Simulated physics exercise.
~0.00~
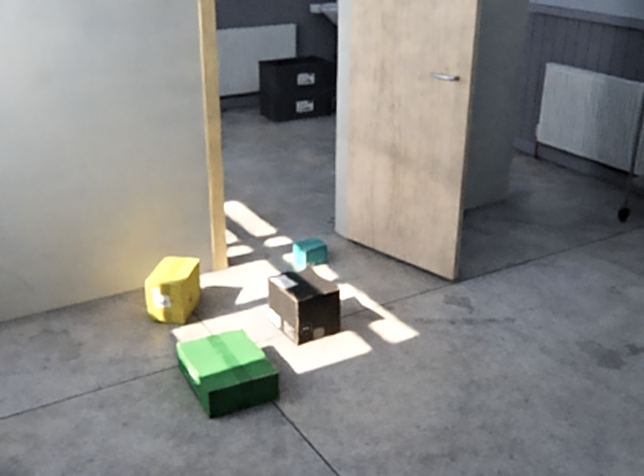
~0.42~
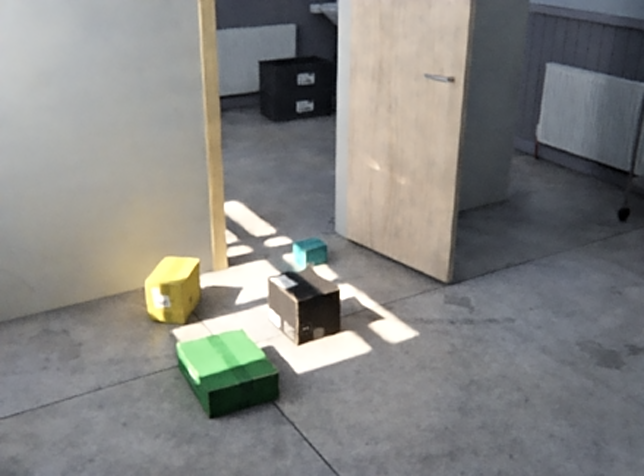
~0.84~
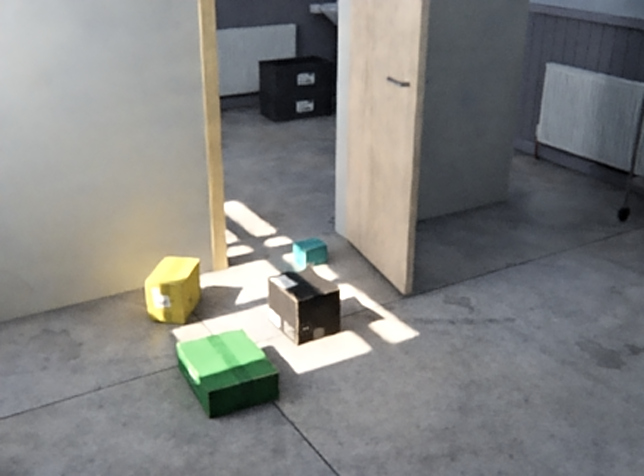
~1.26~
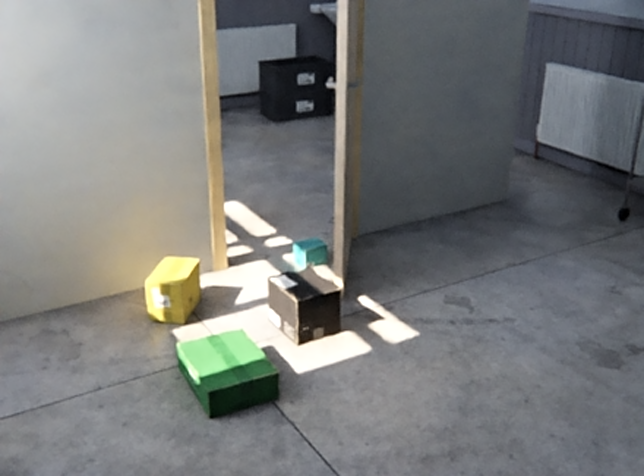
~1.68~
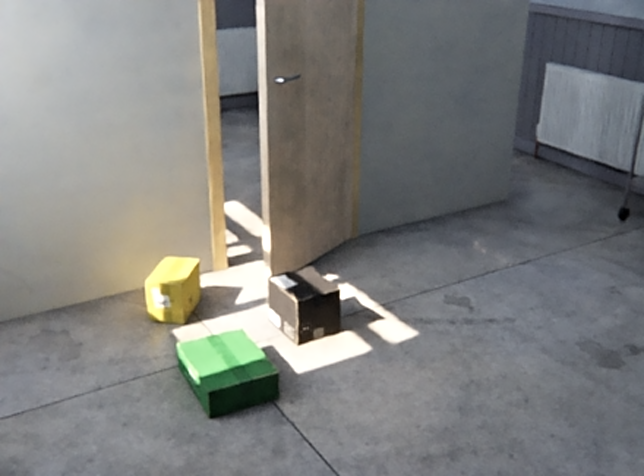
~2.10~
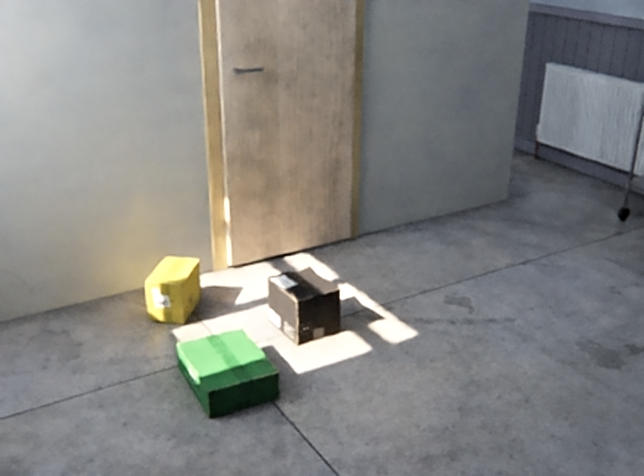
A pale wooden door stands wide open in a grey room with a concrete floor, seen from a raised, still viewpoint. A turquoise box sits near the doorway, with a black box in front of it in a patch of sunlight, a yellow box to the left and a green one nearest. The door swings leftward, slowly at first, then past edge-on to the viewer. As it sweeps across the opening, the turquoise box disappears from view behind it. The door ends fully shut, with the black, yellow and green boxes still in their places.
